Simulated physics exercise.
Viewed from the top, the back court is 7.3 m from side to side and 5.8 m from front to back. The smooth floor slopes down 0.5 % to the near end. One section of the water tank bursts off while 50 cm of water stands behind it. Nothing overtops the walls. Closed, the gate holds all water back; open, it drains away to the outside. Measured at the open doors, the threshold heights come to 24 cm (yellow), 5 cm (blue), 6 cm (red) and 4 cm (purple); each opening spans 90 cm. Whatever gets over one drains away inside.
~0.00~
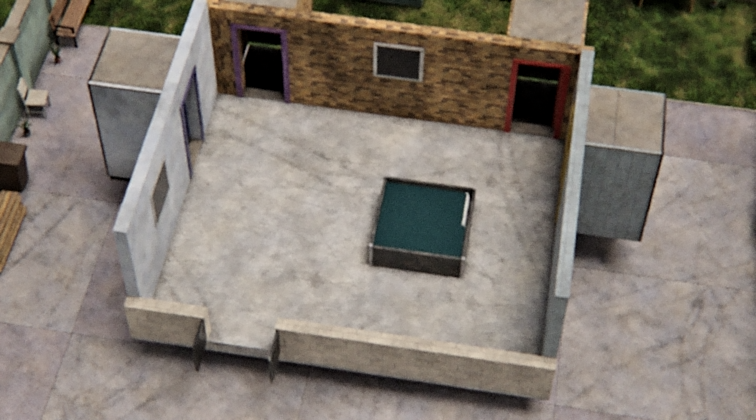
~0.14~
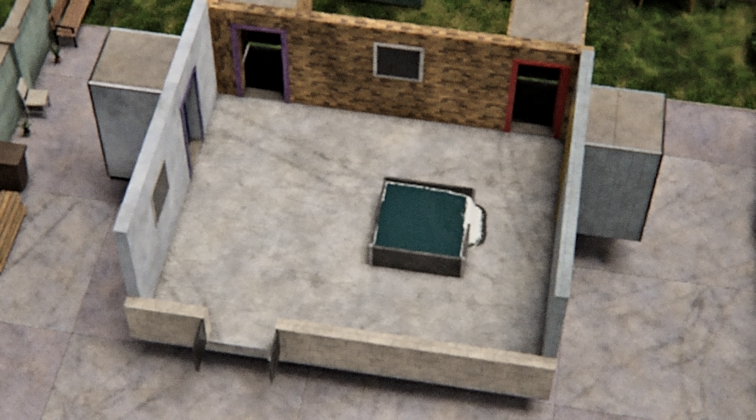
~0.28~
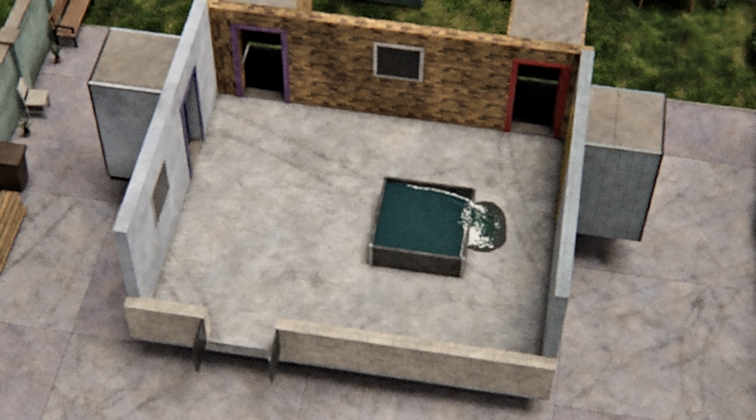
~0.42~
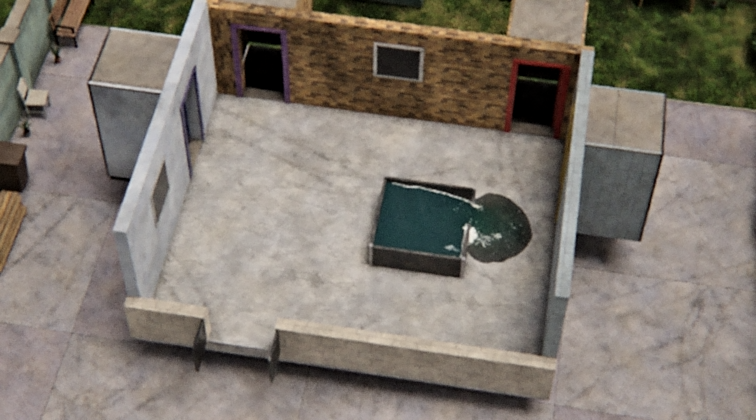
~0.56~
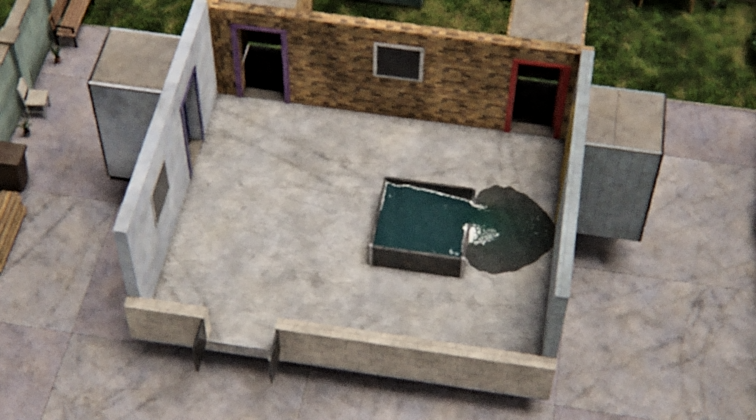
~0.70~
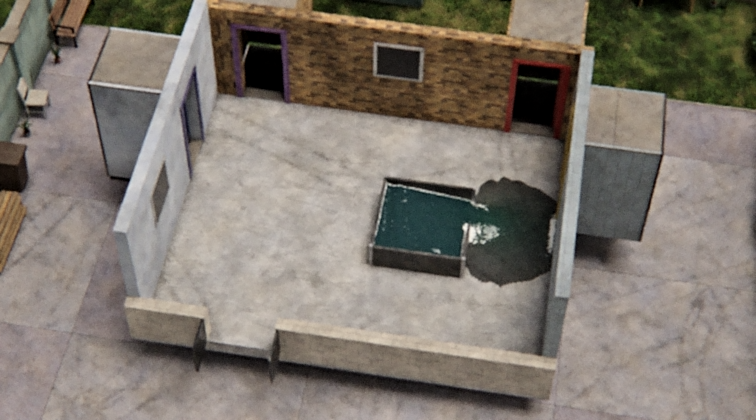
In a walled court, water pours from the tank's right side and spreads to the right wall.
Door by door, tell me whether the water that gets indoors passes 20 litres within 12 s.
As I see it, the yellow door lets in less than the cap; the blue door lets in less than the cap; the red door lets in more than the cap; the purple door lets in less than the cap.
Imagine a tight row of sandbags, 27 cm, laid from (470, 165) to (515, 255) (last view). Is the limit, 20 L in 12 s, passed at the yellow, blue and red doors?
Result: Yellow door inside the limit; blue door inside the limit; red door inside the limit.
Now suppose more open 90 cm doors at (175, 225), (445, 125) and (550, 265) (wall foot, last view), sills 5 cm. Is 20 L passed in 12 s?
In that order: Short of it, short of it, beyond it.
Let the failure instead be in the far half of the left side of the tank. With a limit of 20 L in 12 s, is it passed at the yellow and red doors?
Against the limit, the yellow door stays within it and the red door stays within it.
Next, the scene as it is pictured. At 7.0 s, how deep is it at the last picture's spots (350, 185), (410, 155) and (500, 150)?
The depths come out at 2, 2 and 6 centimetres, in the order listed.
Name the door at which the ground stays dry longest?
I'd say the blue one.
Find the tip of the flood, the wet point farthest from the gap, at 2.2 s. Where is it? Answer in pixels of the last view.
Around pixel (532, 377).
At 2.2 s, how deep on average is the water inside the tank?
Around 28 cm on average.
After 1.4 s water covers 10 % of the floor and is deepest (28 cm) near (548, 236); yellow door 22 cm at the sill, 0 L in, blue door not reached, red door not reached, purple door not reached.
After 2.2 s water covers 15 % of the floor and is deepest (26 cm) near (559, 146); yellow door 19 cm at the sill, 0 L in, blue door not reached, red door 15 cm at the sill, 6 L in, purple door not reached.
After 3.5 s water covers 25 % of the floor and is deepest (16 cm) near (548, 236); yellow door 13 cm at the sill, 0 L in, blue door not reached, red door 15 cm at the sill, 65 L in, purple door not reached.
After 7.0 s water covers 65 % of the floor and is deepest (10 cm) near (548, 236); yellow door 8 cm at the sill, 0 L in, blue door not reached, red door 8 cm at the sill, 130 L in, purple door 1 cm at the sill, 0 L in.
After 12.0 s water covers 95 % of the floor and is deepest (6 cm) near (164, 266); yellow door 5 cm at the sill, 0 L in, blue door 3 cm at the sill, 0 L in, red door 4 cm at the sill, 136 L in, purple door 1 cm at the sill, 0 L in.
